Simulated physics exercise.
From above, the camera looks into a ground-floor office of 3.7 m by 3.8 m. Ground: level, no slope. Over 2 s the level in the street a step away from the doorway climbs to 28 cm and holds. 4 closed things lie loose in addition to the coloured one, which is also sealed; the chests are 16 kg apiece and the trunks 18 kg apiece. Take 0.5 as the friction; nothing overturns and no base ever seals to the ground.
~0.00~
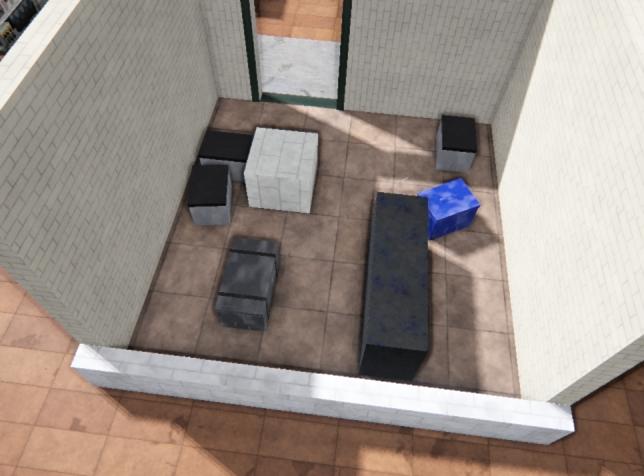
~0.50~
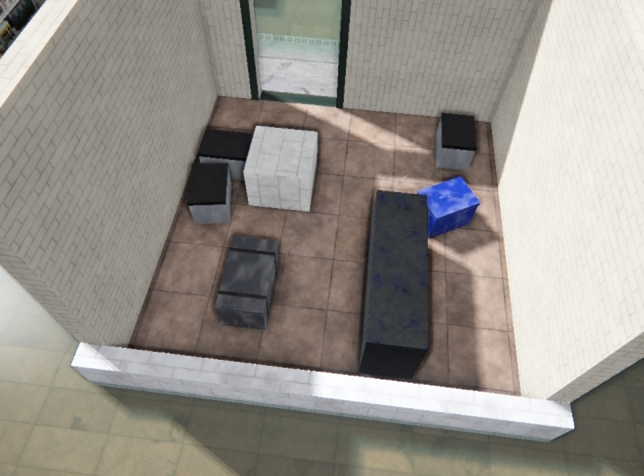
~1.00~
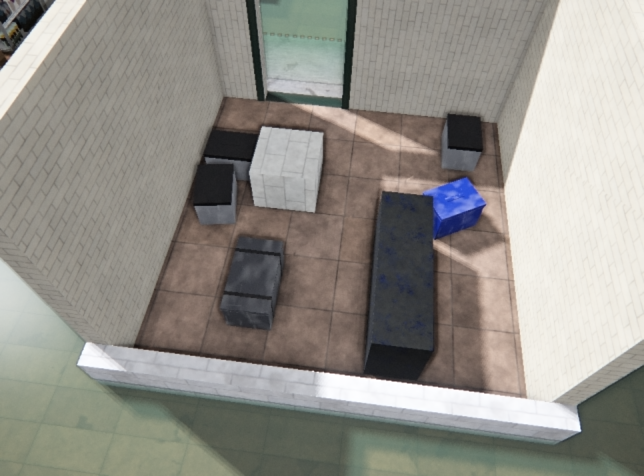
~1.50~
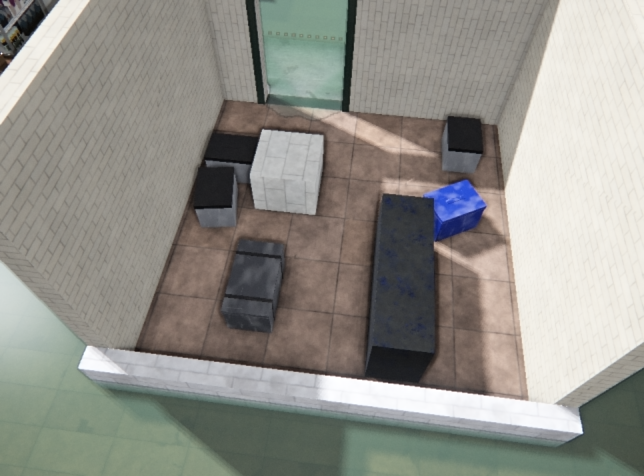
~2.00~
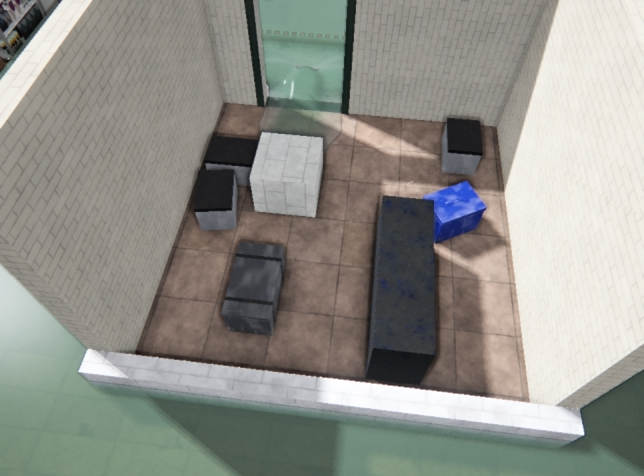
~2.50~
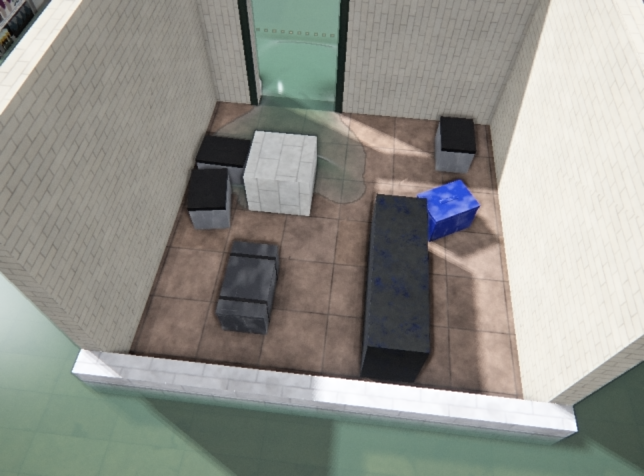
In a small walled office seen from above, greenish water spread over the tiles outside, then slipped through the doorway and across the floor near the white block, while the blue chest and other furniture stayed put.
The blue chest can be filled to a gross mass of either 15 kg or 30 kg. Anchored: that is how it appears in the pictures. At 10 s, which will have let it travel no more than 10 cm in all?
Neither filling is enough.
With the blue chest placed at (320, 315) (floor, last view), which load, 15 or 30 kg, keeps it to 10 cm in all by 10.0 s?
Result: Both fail.
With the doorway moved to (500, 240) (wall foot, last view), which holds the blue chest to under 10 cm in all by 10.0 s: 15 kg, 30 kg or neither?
Moved there, neither choice works.
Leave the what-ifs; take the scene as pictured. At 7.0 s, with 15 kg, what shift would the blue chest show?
200 cm.
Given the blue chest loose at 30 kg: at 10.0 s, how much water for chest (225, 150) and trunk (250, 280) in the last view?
I'd put it at 14 cm and 12 cm respectively.
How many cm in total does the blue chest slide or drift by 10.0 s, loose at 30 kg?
Roughly 100 centimetres.
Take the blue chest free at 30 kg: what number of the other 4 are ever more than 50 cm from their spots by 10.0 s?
I make it 4.
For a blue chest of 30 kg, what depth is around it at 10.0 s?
Something like 17 centimetres.
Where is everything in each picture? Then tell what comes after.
In the first picture, the blue chest at (449, 199), on the bottom; water covers 0.0 m2; 0 of 5 have shifted.
In the second picture, the blue chest at (449, 197), on the bottom; water covers 0.0 m2; 0 of 5 have shifted.
In the third picture, the blue chest at (455, 198) rests on the ground; 0.0 m2 under water; 0 of 5 have shifted.
In the fourth picture, the blue chest at (455, 200) rests on the ground; water covers 0.1 m2; 0 of 5 have shifted.
In the fifth picture, the blue chest at (455, 202), on the bottom; water covers 0.9 m2; 0 of 5 have shifted.
In the sixth picture, the blue chest at (449, 200) rests on the ground; water covers 2.1 m2; 0 of 5 have shifted.
After 3.5 s the blue chest would be 14 cm from its start with 15 kg and 1 cm from its start with 30 kg; 7 cm of water round it then.
After 4.5 s the blue chest would be 60 cm from its start with 15 kg and 15 cm from its start with 30 kg; 6 cm of water round it then.
After 7.0 s the blue chest would be 183 cm from its start with 15 kg and 18 cm from its start with 30 kg; 9 cm of water round it then.
After 10.0 s the blue chest would be 153 cm from its start with 15 kg and 88 cm from its start with 30 kg; 17 cm of water round it then.
